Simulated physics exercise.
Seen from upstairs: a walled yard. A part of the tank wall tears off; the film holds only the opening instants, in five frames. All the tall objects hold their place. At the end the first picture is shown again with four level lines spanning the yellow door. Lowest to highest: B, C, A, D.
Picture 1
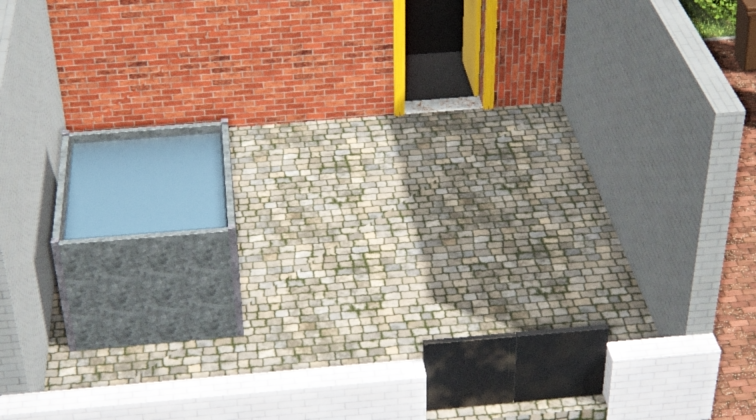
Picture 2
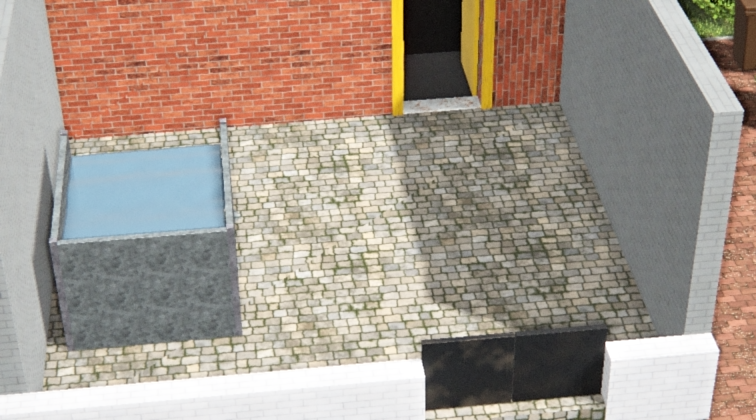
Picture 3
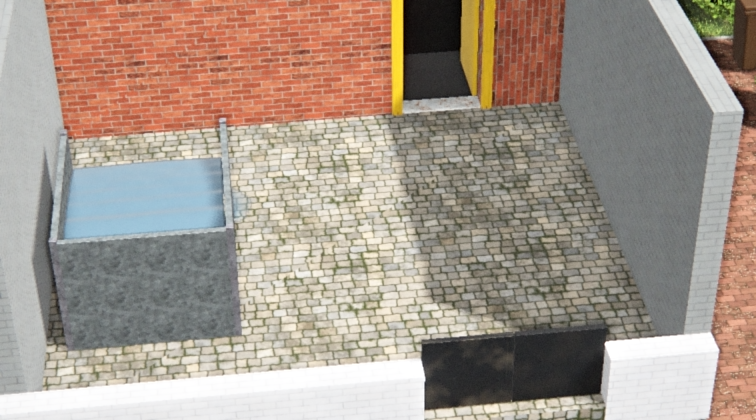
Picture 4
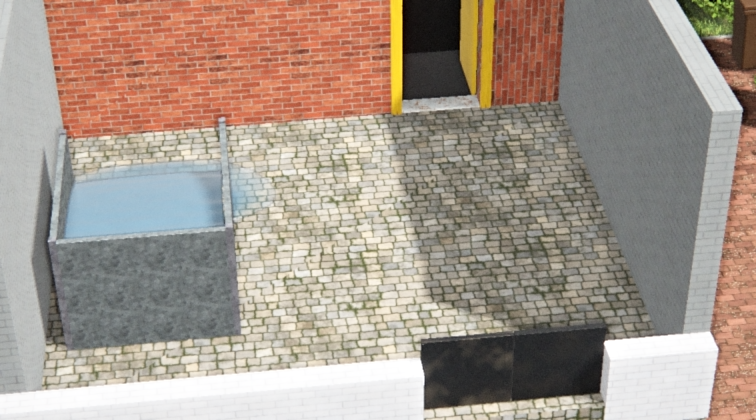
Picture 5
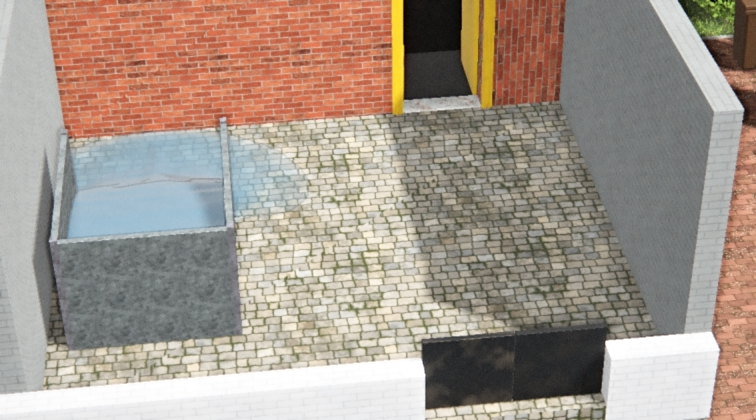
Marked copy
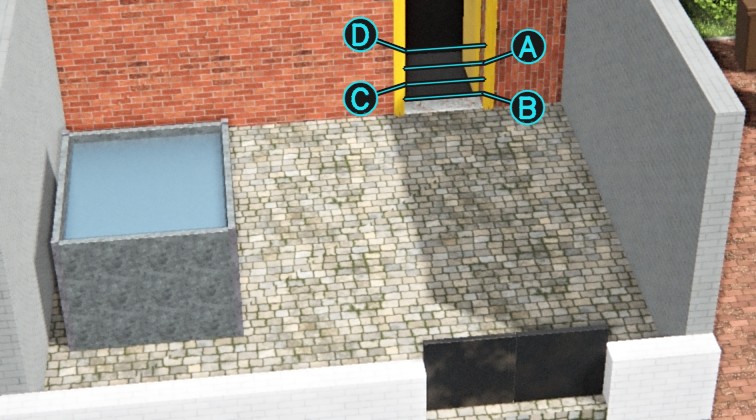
To begin with, blue water lies still in a gray stone tank at the left of a walled, cobbled yard with a yellow doorway. The tank's back side is then gone and the water slopes down toward the rear, spreading in a thin sheet over nearby cobbles behind and right of the tank.
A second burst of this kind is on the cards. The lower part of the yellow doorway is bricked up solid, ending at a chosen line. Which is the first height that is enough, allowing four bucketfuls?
Go for B.
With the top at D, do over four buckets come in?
No.
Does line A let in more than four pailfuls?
No.
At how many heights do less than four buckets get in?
All of them.
On the marked copy, A at (444, 65); B at (444, 96); C at (444, 81); D at (445, 48); from the bottom up B, C, A, D.
Choosing A, nothing gets over.
Choosing B, a splash gets over, under a bucket.
Choosing C, nothing gets over.
Choosing D, nothing gets over.
